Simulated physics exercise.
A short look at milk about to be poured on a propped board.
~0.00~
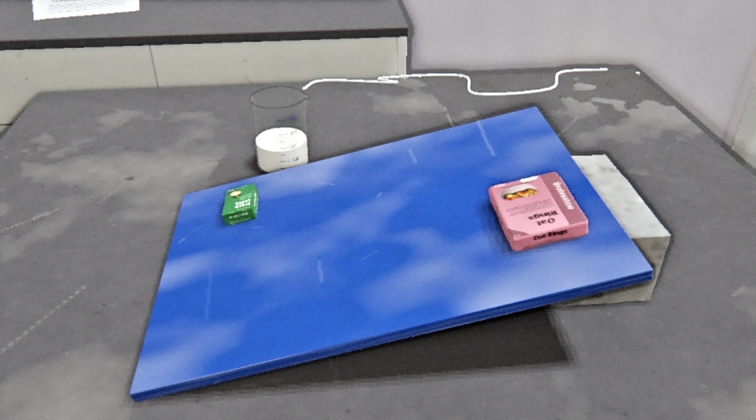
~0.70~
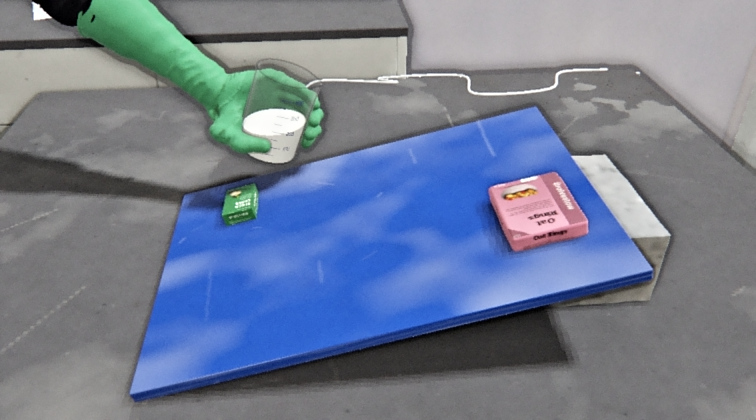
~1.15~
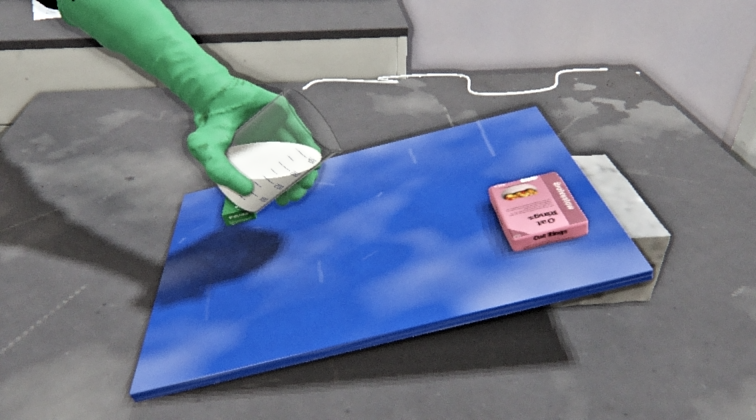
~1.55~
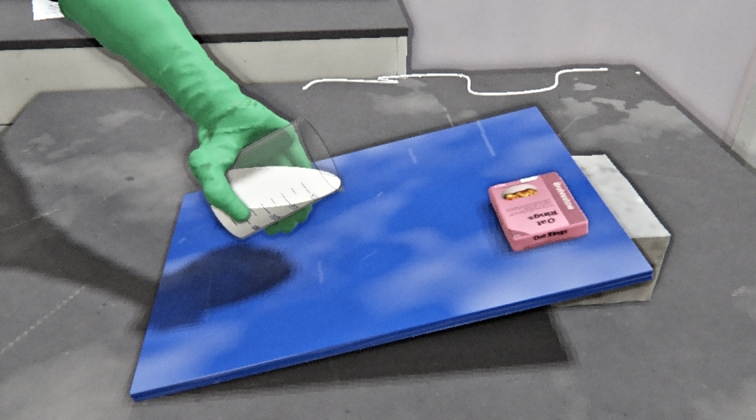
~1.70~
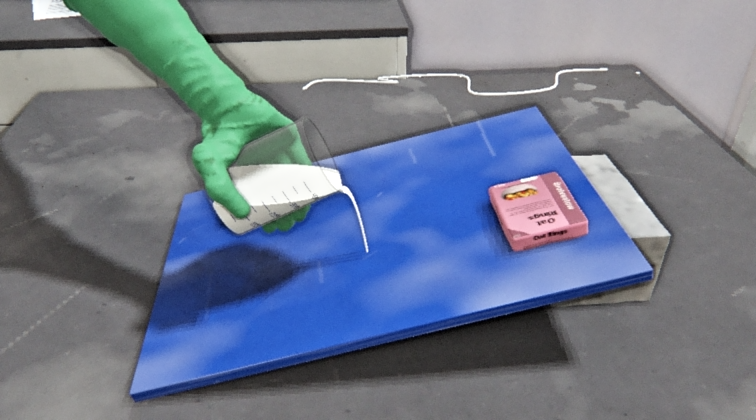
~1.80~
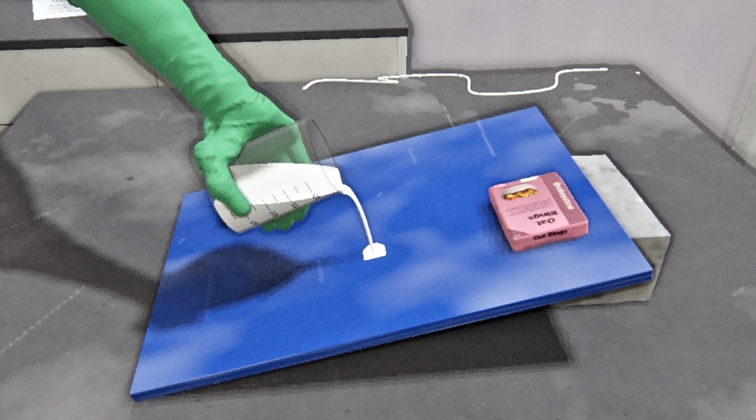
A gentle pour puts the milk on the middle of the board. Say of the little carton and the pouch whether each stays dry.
On the left the little carton escapes, on the right the pouch escapes.
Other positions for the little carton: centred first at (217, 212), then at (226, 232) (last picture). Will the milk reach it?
First try: It misses the spill; second try: It misses the spill.
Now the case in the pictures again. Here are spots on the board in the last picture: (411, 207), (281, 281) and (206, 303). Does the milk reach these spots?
Spot one - never touched; spot two - touched at some point; spot three - touched at some point.
Around 2.6 s, it runs down to the left; the little carton is still dry; the pouch is still dry.
Around 5.3 s, it runs down to the left and off the end; the little carton is still dry; the pouch is still dry.
Around 9.8 s, it runs down to the left and off the end; the little carton is still dry; the pouch is still dry.
